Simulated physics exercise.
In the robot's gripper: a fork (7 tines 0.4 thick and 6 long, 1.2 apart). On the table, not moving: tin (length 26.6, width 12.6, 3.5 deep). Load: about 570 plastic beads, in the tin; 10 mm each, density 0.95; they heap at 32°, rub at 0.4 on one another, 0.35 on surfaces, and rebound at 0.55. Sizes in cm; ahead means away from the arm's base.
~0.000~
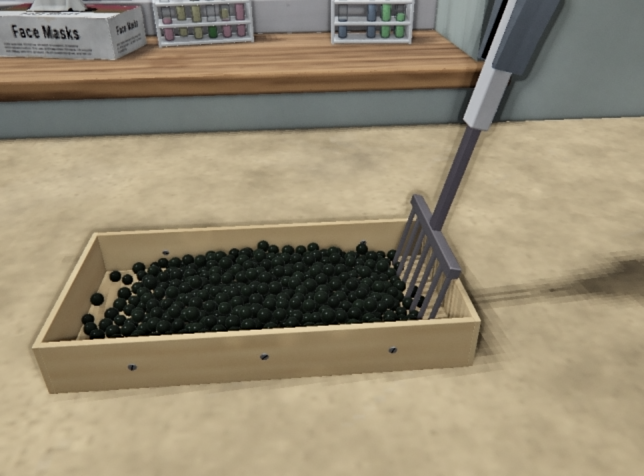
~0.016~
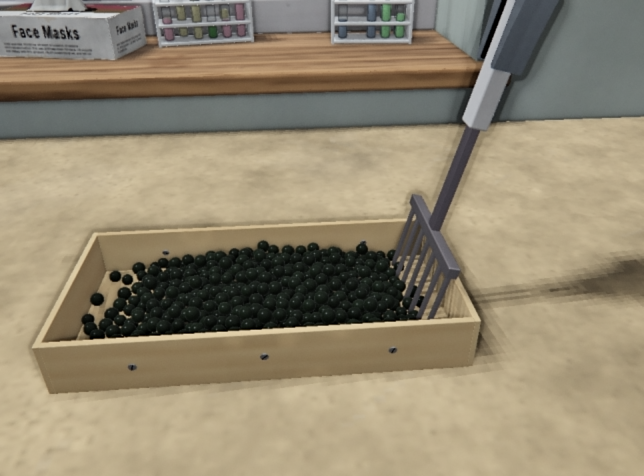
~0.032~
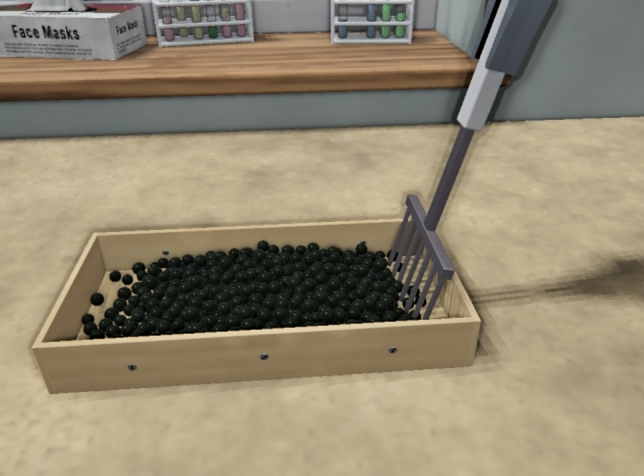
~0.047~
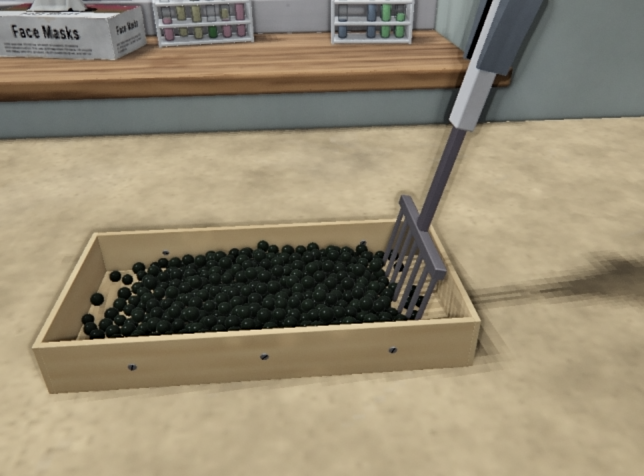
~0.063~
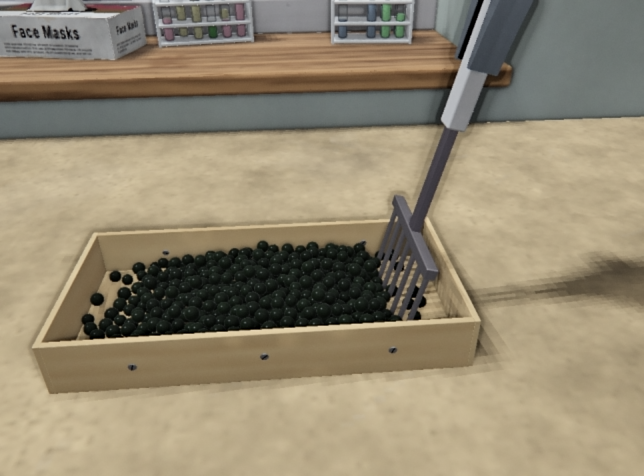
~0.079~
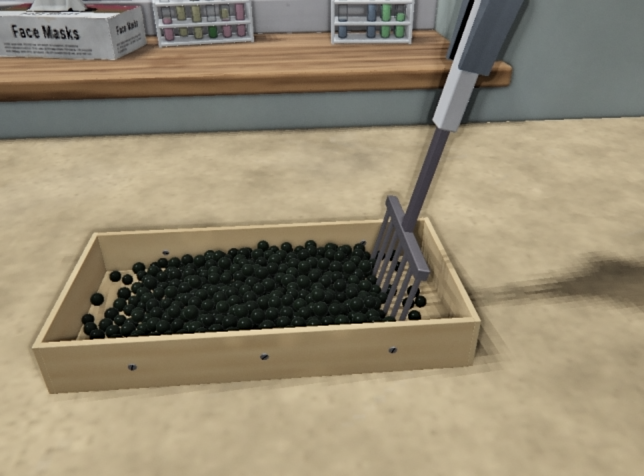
A gray fork started at the right end of a shallow wooden tray heaped with small dark beads and moved slowly left through them, while a few beads slipped behind its tines.
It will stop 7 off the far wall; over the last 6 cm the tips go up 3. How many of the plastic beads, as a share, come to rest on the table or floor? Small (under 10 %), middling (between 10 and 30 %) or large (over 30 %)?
On the table or floor the share is small, under 10 %.
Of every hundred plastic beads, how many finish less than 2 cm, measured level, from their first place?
About 15 per cent.
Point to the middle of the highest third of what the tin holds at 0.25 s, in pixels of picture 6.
At about (246, 288).
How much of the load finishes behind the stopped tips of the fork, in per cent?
About 40 per cent.
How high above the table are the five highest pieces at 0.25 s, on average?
Roughly 4 cm.
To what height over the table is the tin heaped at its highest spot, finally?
Some 5.0 cm.
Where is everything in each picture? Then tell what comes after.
In the first picture, the fork bar at (433, 232), sloping 76°; upper third of the load around (266, 293), from x 80 to 450, top at y 245; 568 in the tin.
In the second picture, the fork bar at (432, 232), sloping 76°; upper third of the load around (267, 293), from x 80 to 450, top at y 245.
In the third picture, the fork bar at (427, 232), sloping 76°; upper third of the load around (271, 293), from x 80 to 450, top at y 245.
In the fourth picture, the fork bar at (420, 233), sloping 76°; upper third of the load around (279, 291), from x 80 to 450, top at y 245.
In the fifth picture, the fork bar at (413, 233), sloping 76°; upper third of the load around (279, 293), from x 80 to 450, top at y 245.
In the sixth picture, the fork bar at (405, 234), sloping 76°; upper third of the load around (282, 293), from x 80 to 450, top at y 245; 568 in the tin.
After 0.25 s, sloping 76°, highest piece 4 above the table; 568 in the tin.
After 0.41 s, sloping 76°, highest piece 6 above the table; 566 in the tin, 1 on the table or floor, 1 in flight or on the tool.
After 0.70 s, sloping 76°, highest piece 5 above the table; 558 in the tin, 10 on the table or floor.
After 1.40 s, sloping 76°, highest piece 5 above the table; 558 in the tin, 10 on the table or floor.
In the end, 558 in the tin, 10 on the table or floor. That is 2 % on the table or floor.
